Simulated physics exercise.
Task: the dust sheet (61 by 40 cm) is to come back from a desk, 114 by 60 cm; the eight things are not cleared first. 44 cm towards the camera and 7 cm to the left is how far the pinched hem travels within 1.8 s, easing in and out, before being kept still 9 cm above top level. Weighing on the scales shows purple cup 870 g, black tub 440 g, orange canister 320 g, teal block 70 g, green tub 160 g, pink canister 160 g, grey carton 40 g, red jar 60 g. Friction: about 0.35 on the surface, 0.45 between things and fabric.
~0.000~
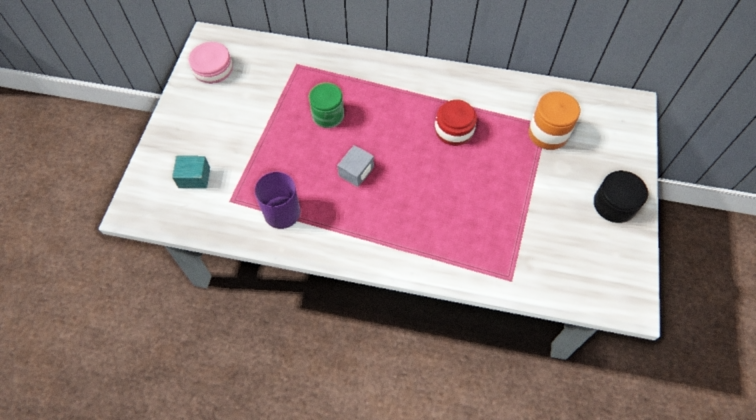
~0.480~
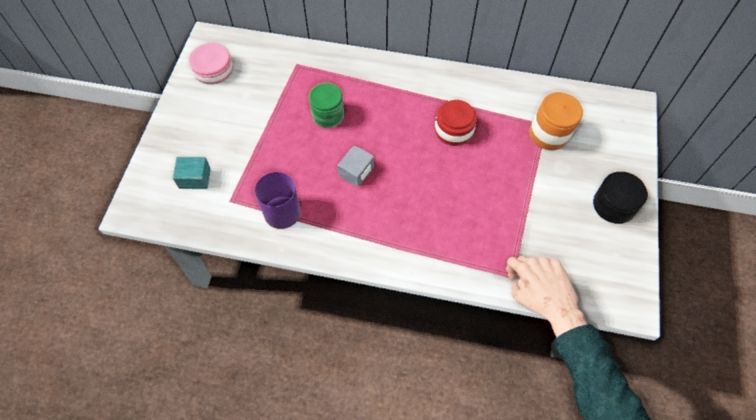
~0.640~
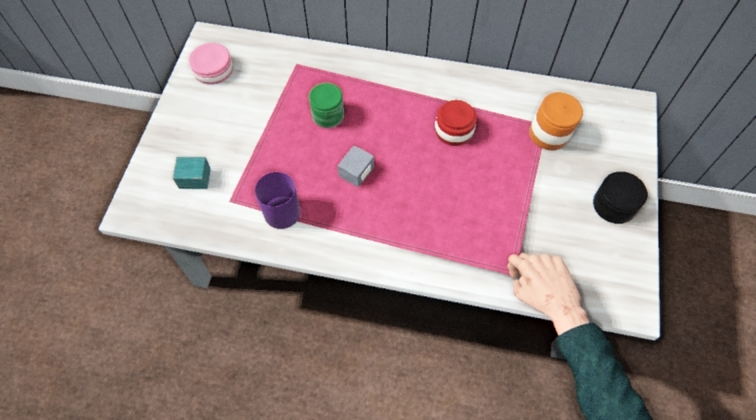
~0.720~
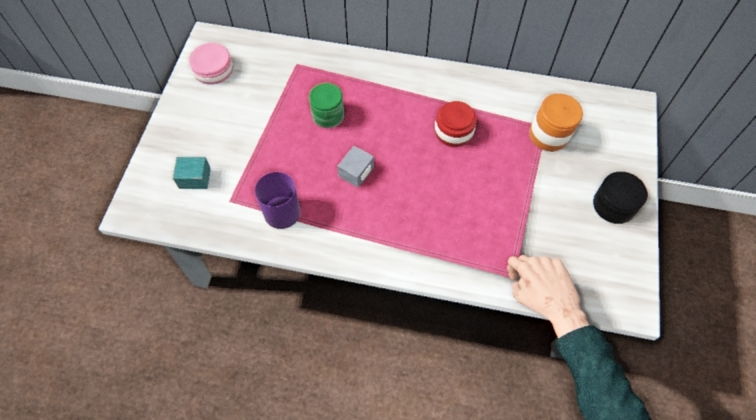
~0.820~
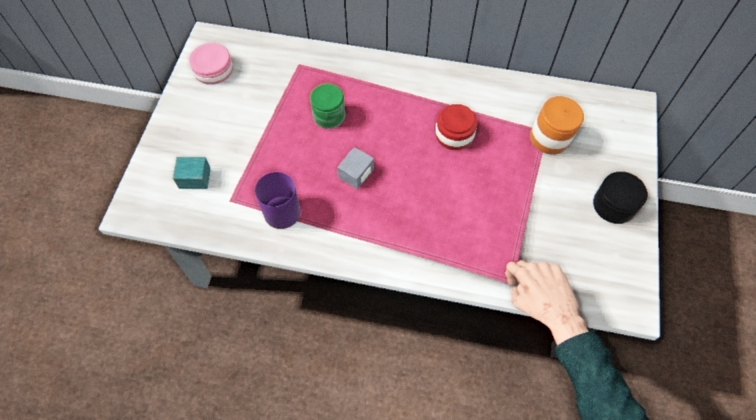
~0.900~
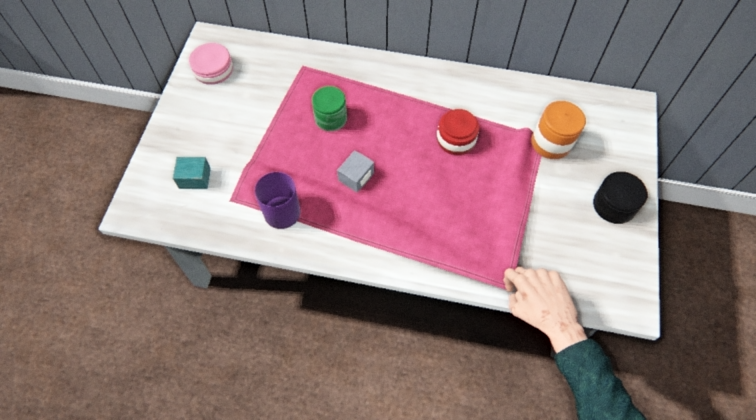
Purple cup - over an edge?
Prediction: It ends up off.
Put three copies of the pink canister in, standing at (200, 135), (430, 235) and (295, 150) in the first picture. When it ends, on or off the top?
Log, listed order - kept / lost / lost.
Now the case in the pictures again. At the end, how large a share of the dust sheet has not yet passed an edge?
Around 0 percent.
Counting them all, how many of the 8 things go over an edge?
Tally: 4.
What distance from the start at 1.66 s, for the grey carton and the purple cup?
Estimate: Grey carton near 20 cm, purple cup near 6 cm.
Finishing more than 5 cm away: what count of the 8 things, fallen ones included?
Total: 5.
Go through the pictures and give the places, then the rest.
The first frame shows purple cup (275, 189); dust sheet corners (229, 202) (296, 64) (512, 282).
The second frame shows dust sheet corners (229, 202) (296, 64); grip (513, 279).
The third frame shows dust sheet corners (229, 202) (296, 64); grip (515, 277).
The fourth frame shows dust sheet corners (229, 202) (297, 64); grip (514, 279).
The fifth frame shows orange canister (562, 112); red jar (458, 117); dust sheet corners (229, 202) (299, 64); grip (513, 284).
The sixth frame shows purple cup (275, 189); dust sheet corners (229, 201) (303, 66); grip (511, 291).
By 1.3 s, 95 % of the dust sheet is still over the top; purple cup 1 cm off its start, red jar 13 cm off its start, green tub 8 cm off its start.
By 1.7 s, 75 % of the dust sheet is still over the top; purple cup 6 cm off its start, red jar 28 cm off its start, green tub 19 cm off its start.
By 2.0 s, 50 % of the dust sheet is still over the top; purple cup 14 cm off its start at (308, 245), red jar 42 cm off its start at (517, 294), green tub 30 cm off its start at (403, 196).
By 2.4 s, 25 % of the dust sheet is still over the top; purple cup over the edge, red jar over the edge, green tub 41 cm off its start.
By 4.0 s, 0 % of the dust sheet is still over the top; purple cup over the edge, green tub over the edge, grey carton over the edge, red jar over the edge.
